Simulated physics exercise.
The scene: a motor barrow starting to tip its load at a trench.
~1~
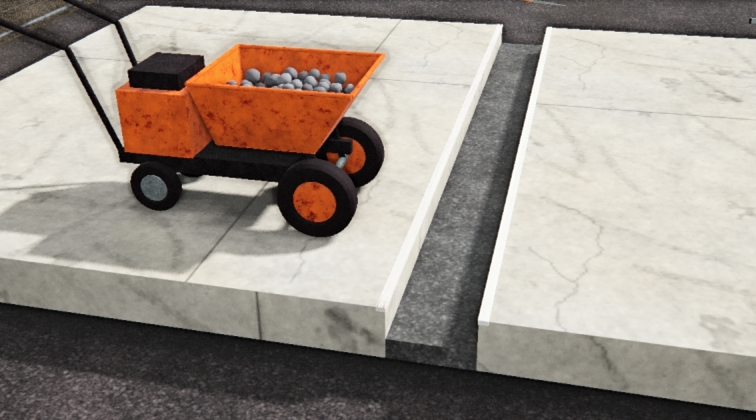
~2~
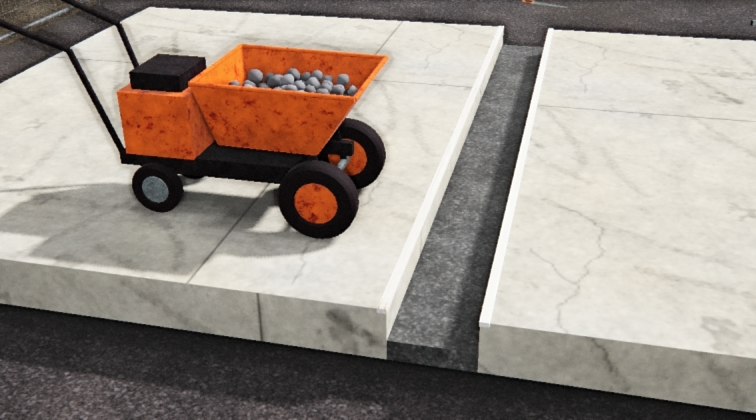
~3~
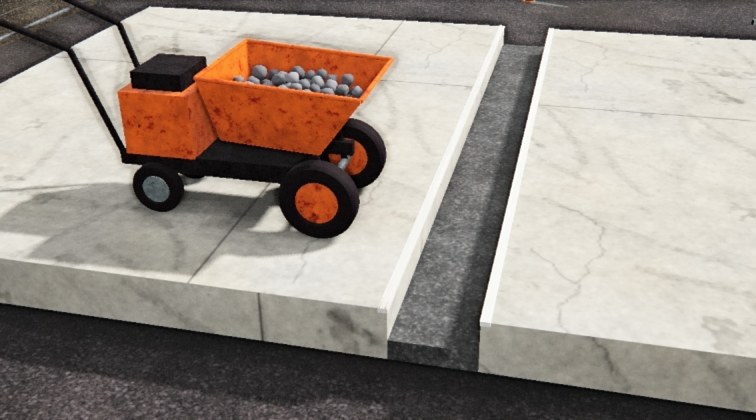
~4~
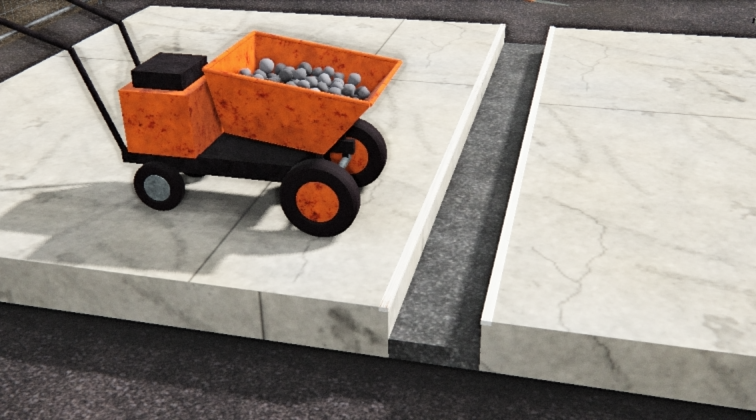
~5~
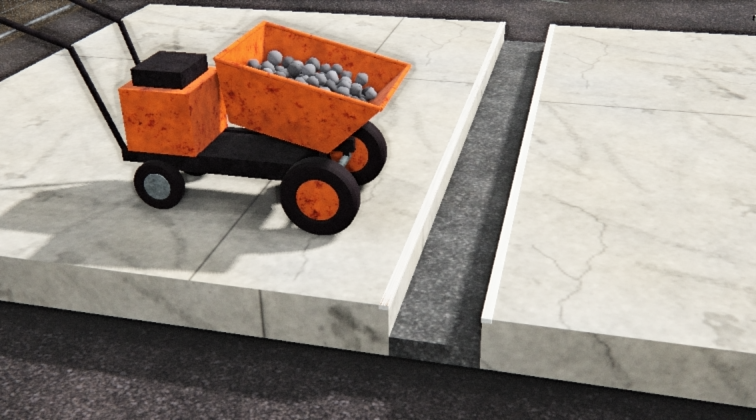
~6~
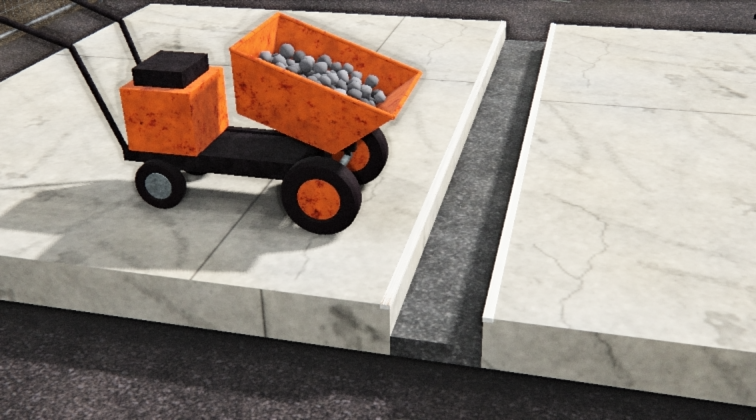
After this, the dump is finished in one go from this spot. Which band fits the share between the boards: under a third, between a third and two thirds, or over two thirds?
The trench takes over two thirds.
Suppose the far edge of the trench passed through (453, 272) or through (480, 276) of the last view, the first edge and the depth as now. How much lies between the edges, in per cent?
First some 40, then 80 per cent.
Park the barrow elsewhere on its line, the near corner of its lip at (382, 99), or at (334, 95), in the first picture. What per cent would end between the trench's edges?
Roughly 60 per cent, and 100 per cent.
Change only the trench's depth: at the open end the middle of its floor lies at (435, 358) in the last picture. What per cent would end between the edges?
It comes to 100 per cent or so.
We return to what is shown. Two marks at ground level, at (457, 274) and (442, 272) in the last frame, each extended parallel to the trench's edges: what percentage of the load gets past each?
Roughly 50 per cent, and 70 per cent.
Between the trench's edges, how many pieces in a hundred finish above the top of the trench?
Close to 5 per cent.
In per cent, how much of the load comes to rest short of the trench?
Close to 0 per cent.
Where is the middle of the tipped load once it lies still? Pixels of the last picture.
At about (473, 234).
Soon after the last picture, skip tipped steeply; all in the skip.
A little later, skip tipped right over; most in the skip; about a quarter in or heaped over the trench; a stray few falling.
Later still, skip tipped right over; a small part in the skip; most in or heaped over the trench; a small part beyond it.
By the end, skip tipped right over; nearly all in or heaped over the trench; a small part beyond it.
